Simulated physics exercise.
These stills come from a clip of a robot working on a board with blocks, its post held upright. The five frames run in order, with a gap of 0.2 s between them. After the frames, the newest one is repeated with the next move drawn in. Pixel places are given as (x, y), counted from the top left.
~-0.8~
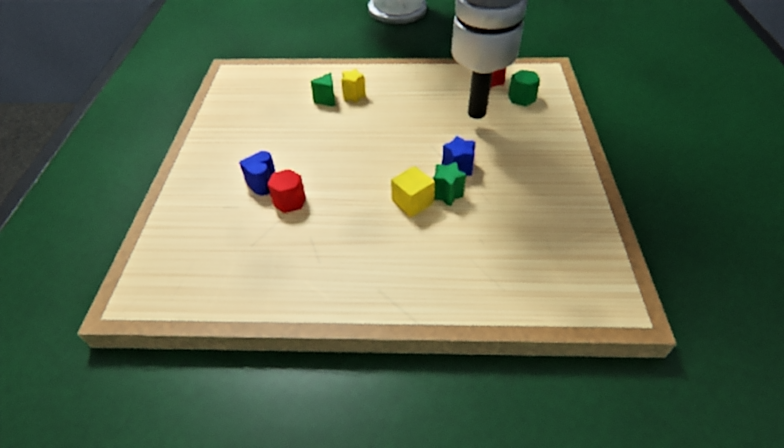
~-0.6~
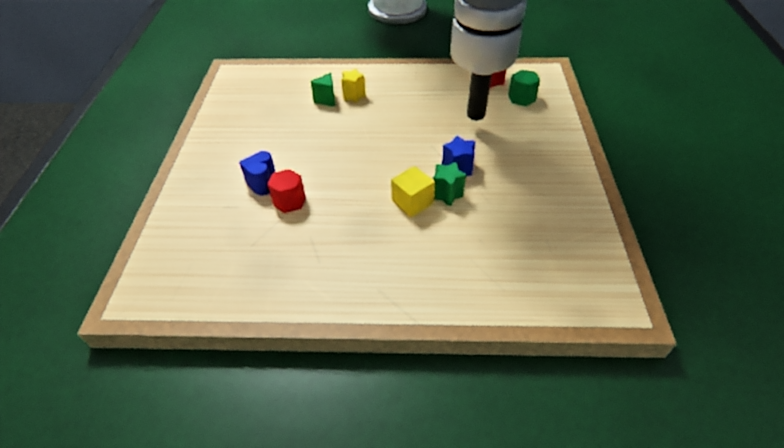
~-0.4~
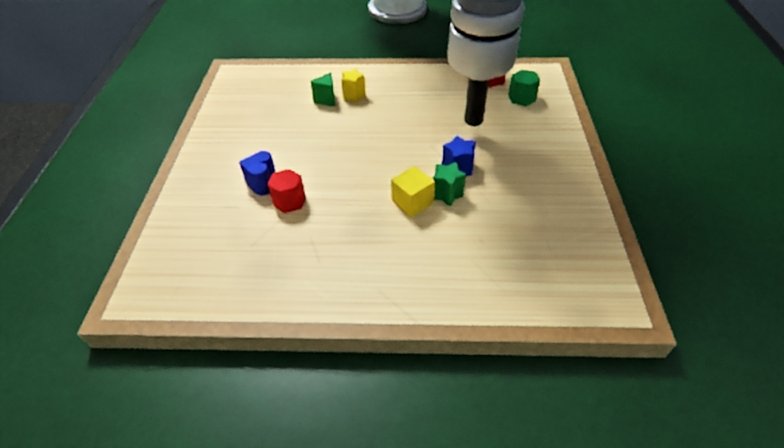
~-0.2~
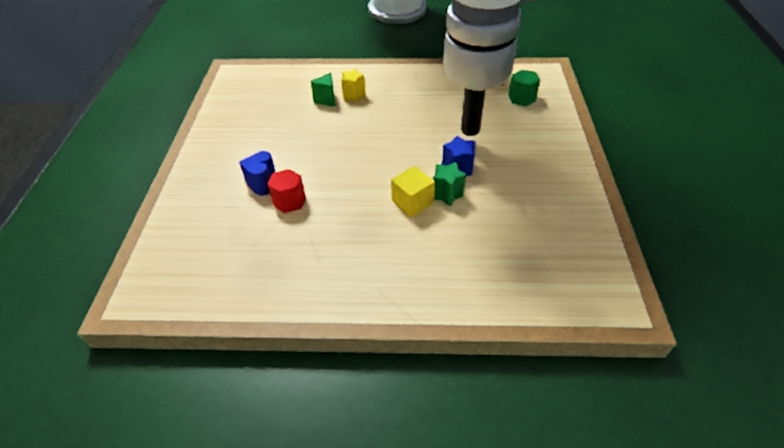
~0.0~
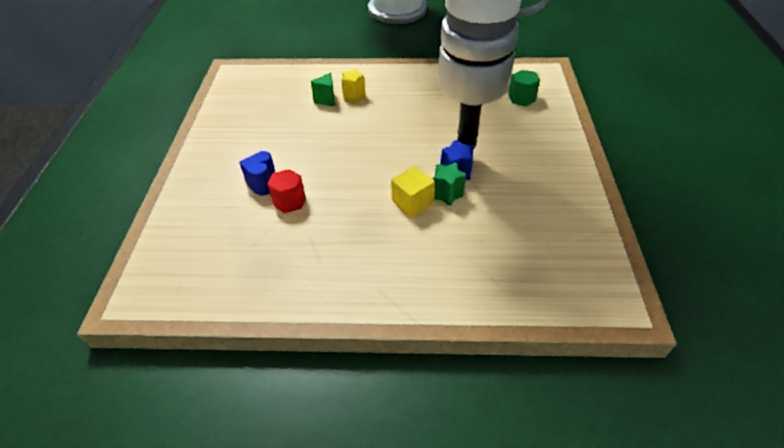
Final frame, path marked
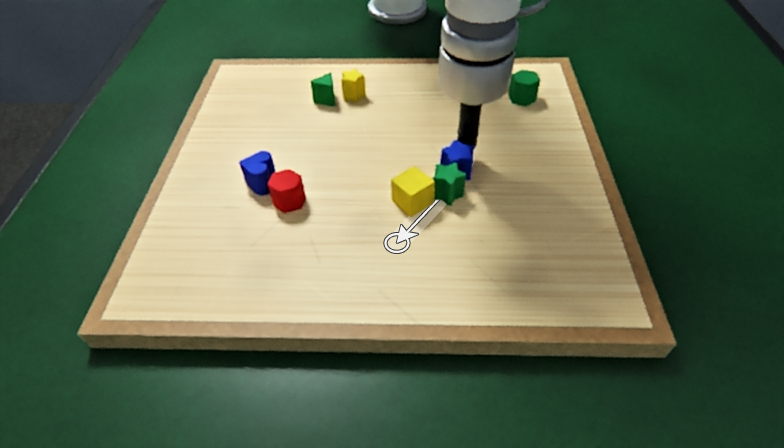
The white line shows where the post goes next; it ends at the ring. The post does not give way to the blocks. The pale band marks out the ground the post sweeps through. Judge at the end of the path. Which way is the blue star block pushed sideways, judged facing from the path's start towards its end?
Its shift is leftward.
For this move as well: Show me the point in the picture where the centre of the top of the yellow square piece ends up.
Around (390, 192).
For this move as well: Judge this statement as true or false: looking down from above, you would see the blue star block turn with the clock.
That is false.
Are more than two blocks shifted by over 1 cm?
Yes - that is the case.
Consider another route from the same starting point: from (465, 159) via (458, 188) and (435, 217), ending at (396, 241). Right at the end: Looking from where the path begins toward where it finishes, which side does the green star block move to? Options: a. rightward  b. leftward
My pick is b.
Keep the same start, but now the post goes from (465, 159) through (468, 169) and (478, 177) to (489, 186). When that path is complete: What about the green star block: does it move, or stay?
Here's my answer: The green star block gets displaced.
Drawn move, from (465, 159) by way of (438, 199) to (397, 243).
What follows on the original path. One third of the way, post at (451, 173); yellow square piece at (408, 185), turned 35° clockwise; green star block at (439, 200); blue star block at (442, 179).
Two thirds of the way, post at (425, 201); yellow square piece at (396, 190), turned 55° clockwise; green star block at (431, 233), turned 20° anticlockwise; blue star block at (423, 210), turned 20° anticlockwise.
At the end, post at (397, 230); yellow square piece at (390, 192), turned 75° clockwise; green star block at (435, 257), turned 55° anticlockwise; blue star block at (410, 239), turned 55° anticlockwise.
